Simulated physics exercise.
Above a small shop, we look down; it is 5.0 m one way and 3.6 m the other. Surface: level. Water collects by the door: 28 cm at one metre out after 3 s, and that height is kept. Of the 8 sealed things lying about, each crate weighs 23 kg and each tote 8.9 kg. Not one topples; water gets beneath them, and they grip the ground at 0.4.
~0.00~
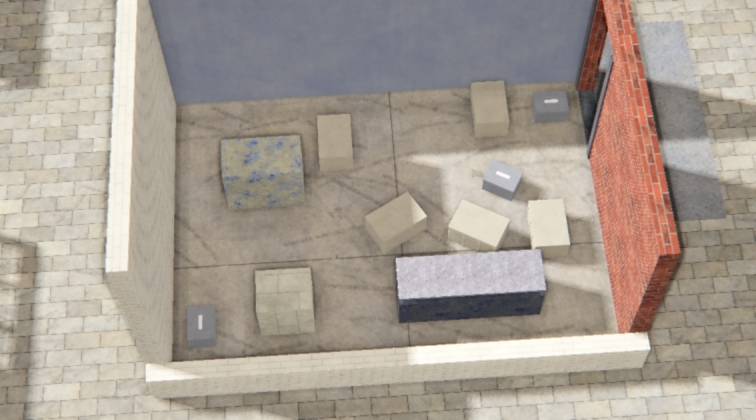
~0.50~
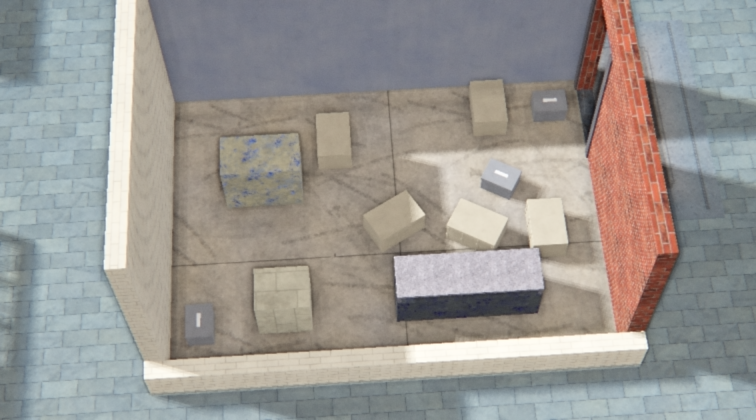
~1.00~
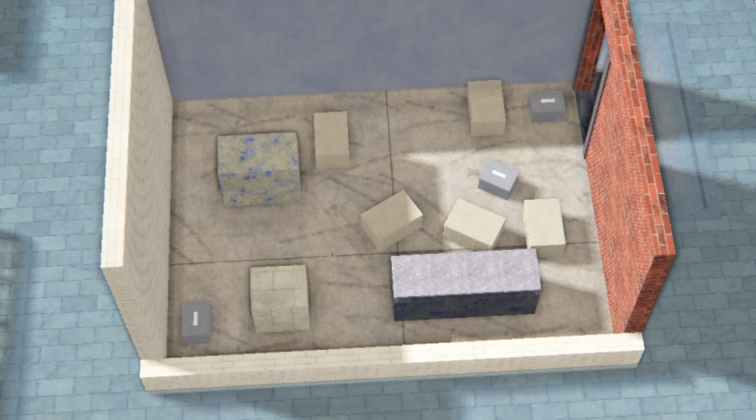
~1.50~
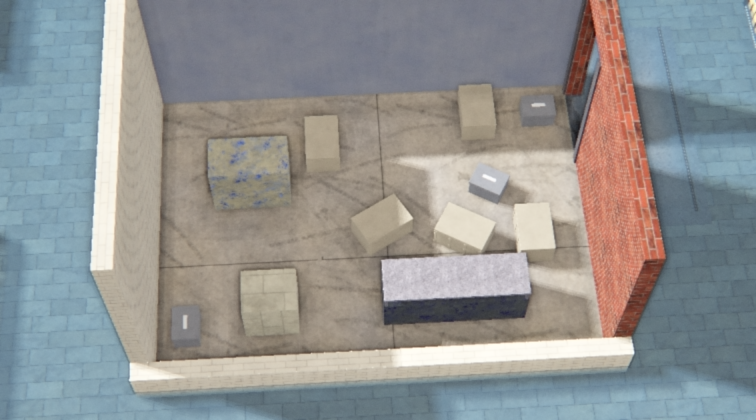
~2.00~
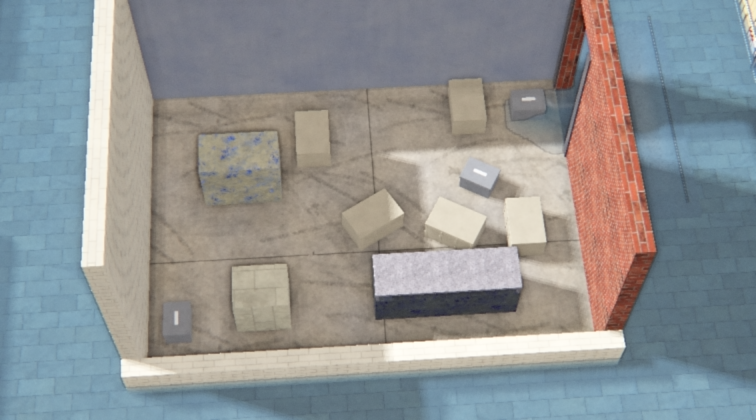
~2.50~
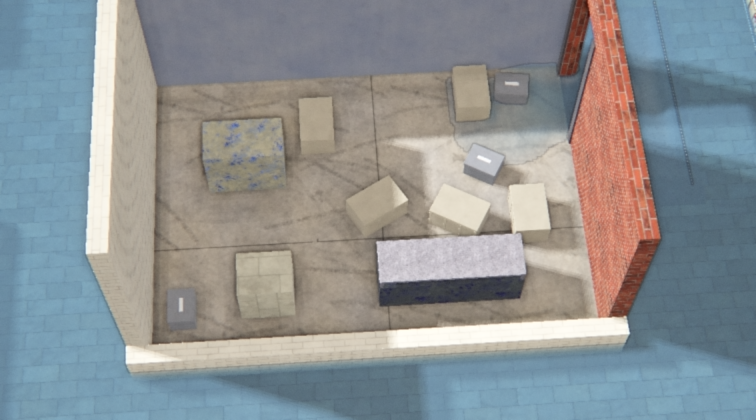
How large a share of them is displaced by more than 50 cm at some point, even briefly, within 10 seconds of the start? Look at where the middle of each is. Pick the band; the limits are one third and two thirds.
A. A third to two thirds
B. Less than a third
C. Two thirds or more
(A) A third to two thirds.
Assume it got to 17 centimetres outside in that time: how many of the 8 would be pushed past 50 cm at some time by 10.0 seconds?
Count under that change: 2.
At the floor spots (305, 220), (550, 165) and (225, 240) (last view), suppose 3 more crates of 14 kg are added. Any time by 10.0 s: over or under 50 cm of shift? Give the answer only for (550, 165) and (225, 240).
First one stays within it, second one exceeds it.
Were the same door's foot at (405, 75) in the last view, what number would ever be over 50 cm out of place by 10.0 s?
So the tally would be 4.
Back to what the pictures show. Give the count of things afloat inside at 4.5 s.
I'd say 1 of them.
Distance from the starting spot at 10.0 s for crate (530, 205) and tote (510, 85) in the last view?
One is off by 0 cm, the other by 350 cm, in the order asked.
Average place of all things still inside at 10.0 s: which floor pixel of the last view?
Close to pixel (326, 192).
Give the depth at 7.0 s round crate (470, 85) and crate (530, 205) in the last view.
About 11 and 3 cm.
After 3.5 s 1 of 8 are over 50 cm from their spots; 1 afloat.
After 4.5 s 2 of 8 are over 50 cm from their spots; 1 afloat.
After 7.0 s 2 of 8 are over 50 cm from their spots; 0 afloat.
After 10.0 s 4 of 8 are over 50 cm from their spots, and 5 have been at some point; 5 afloat.
